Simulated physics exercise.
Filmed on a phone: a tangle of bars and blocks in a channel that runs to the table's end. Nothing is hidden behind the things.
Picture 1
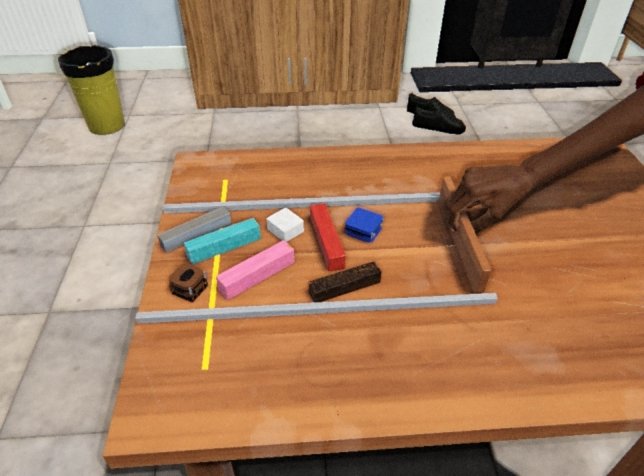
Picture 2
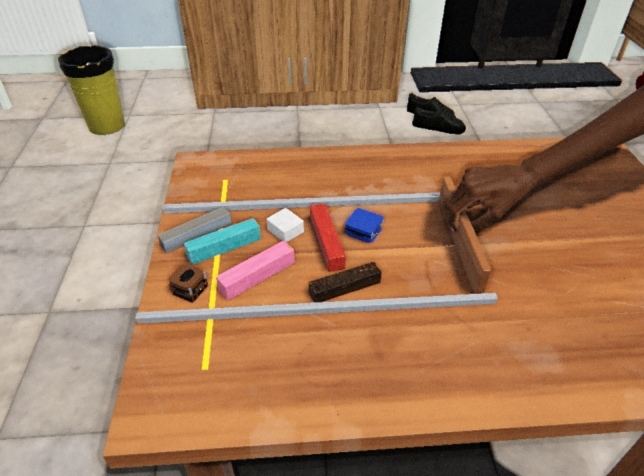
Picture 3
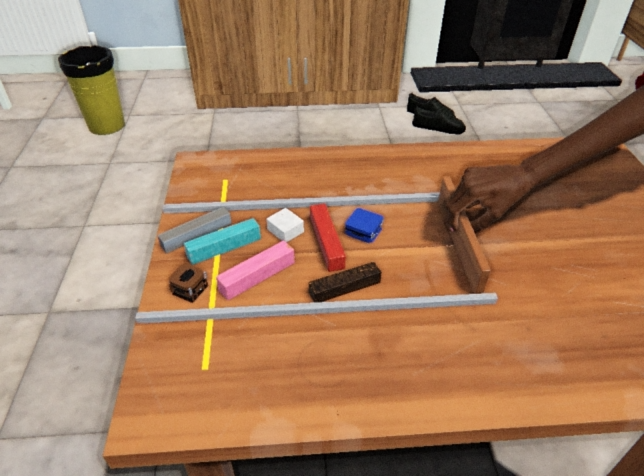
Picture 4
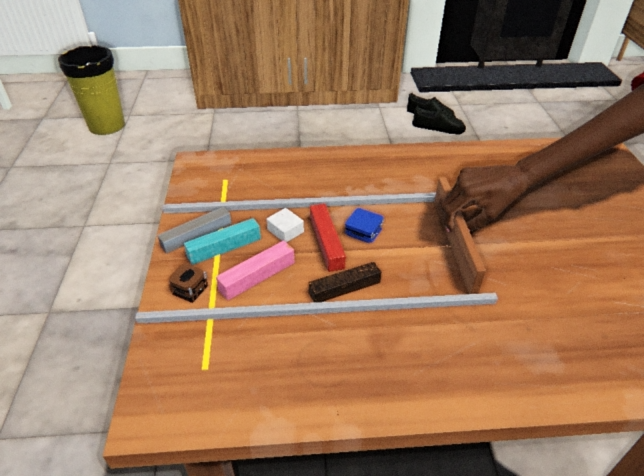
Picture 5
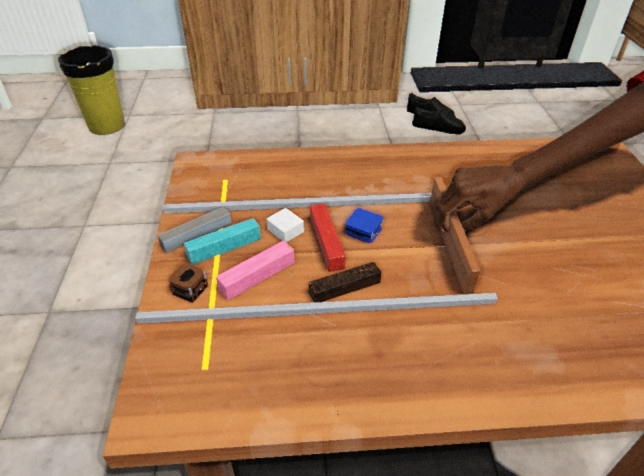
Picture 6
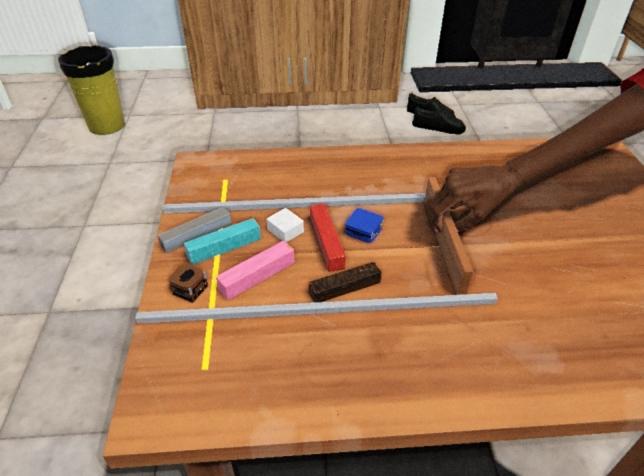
A dark-skinned hand and forearm reach in from the right over a wooden table in a tiled room, seen from above at an angle, with a green bin and wooden cabinet behind. Between two grey rails lie grey, turquoise and pink bars, a brown case and yellow tape at left, white, red, blue and black pieces further right. The hand slides an upright board slightly left, touching none of them, while the camera stays still.
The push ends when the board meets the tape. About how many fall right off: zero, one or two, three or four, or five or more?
The number that fall off is three or four.
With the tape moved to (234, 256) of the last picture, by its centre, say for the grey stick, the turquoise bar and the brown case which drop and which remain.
The grey stick comes down, the turquoise bar drops off, the brown case falls.
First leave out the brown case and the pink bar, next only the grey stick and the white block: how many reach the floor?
2 in the first case, 2 in the second.
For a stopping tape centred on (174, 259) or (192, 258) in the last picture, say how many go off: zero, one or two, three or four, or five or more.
The falls would be more than four; at least five.
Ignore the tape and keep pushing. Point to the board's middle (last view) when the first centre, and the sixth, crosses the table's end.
Near (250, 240) and (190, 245).
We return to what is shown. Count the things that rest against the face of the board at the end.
It touches 2.
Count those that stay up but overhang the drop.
It comes to 2.
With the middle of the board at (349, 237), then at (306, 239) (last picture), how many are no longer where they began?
By then 4, and 6.
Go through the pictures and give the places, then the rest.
Grey stick (196, 229); brown case (188, 282); turquoise bar (223, 241); board (462, 232); tape (217, 257), in the first picture.
Brown case (188, 283); blue case (364, 226), in the second picture.
Turquoise bar (223, 241); pink bar (257, 270), in the third picture.
Grey stick (196, 229); black bar (345, 282), in the fourth picture.
Brown case (188, 283); white block (285, 225), in the fifth picture.
Grey stick (196, 229); brown case (188, 283); turquoise bar (223, 241); board (446, 233); tape (217, 257), in the sixth picture.
Soon after, none off yet; grey stick at rest near (196, 229); brown case at rest near (188, 283); turquoise bar at rest near (223, 241).
At rest, the number that fall off is three or four; fallen, pink bar, turquoise bar, brown case and grey stick.
